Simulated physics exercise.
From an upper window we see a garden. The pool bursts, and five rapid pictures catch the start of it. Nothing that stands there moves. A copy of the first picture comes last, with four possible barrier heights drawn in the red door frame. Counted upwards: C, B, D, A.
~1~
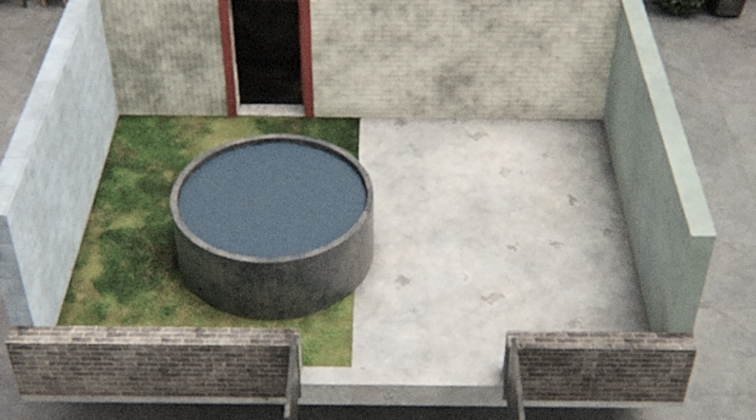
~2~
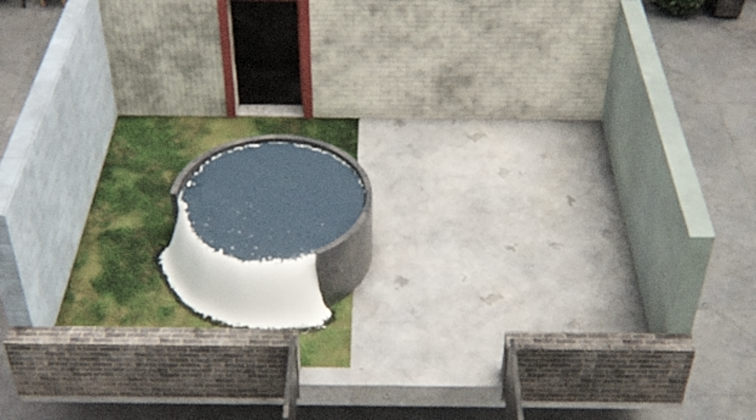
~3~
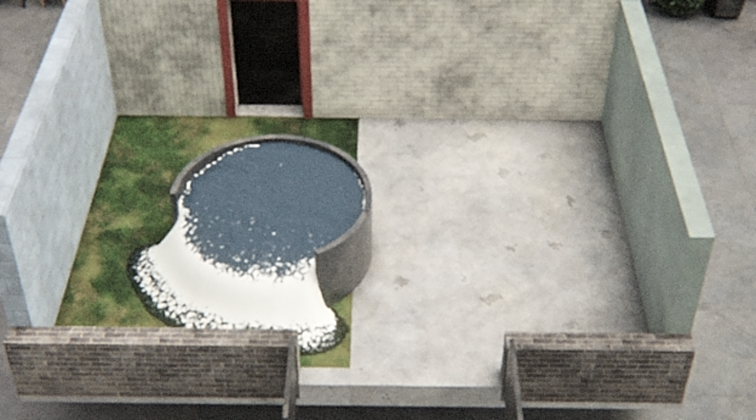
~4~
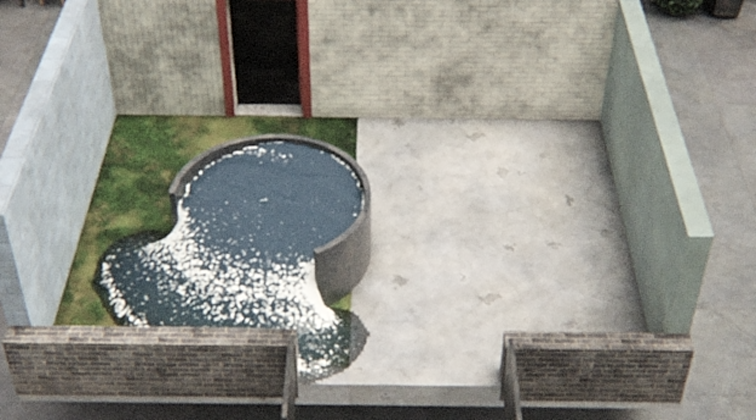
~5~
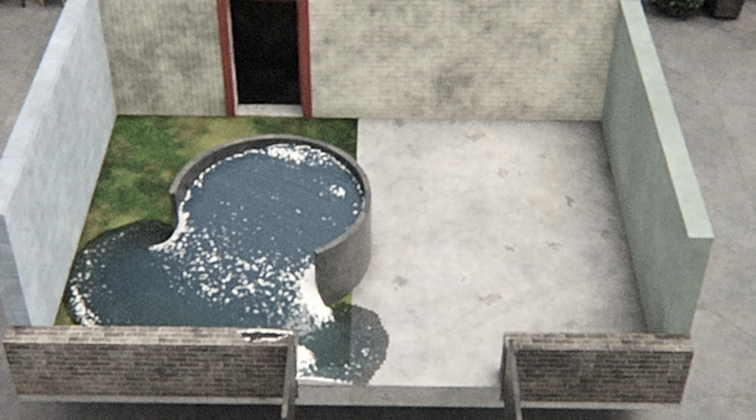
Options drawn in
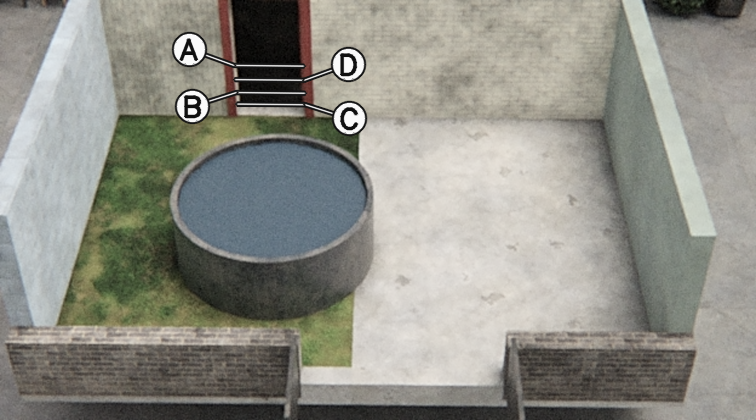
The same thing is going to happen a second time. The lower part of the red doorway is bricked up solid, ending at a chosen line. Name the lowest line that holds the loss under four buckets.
C.
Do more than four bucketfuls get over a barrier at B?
No.
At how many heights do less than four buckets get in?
All of them.
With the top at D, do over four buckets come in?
No, that is safe.
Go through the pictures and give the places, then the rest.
Water in the pool at rest, its middle at (273, 199); foot of the red doorway at (272, 116); open gate at (403, 326).
Water covers 2 % of the ground and shows as far out as (164, 261).
Water covers 6 % of the ground and shows as far out as (137, 261).
Water covers 12 % of the ground and shows as far out as (111, 256).
Water covers 17 % of the ground and shows as far out as (77, 267).
On the marked copy, A at (268, 65); B at (270, 92); C at (271, 104); D at (269, 79); from the bottom up C, B, D, A.
For mark A, nothing gets over.
For mark B, nothing gets over.
For mark C, a splash gets over, under a bucket.
For mark D, nothing gets over.
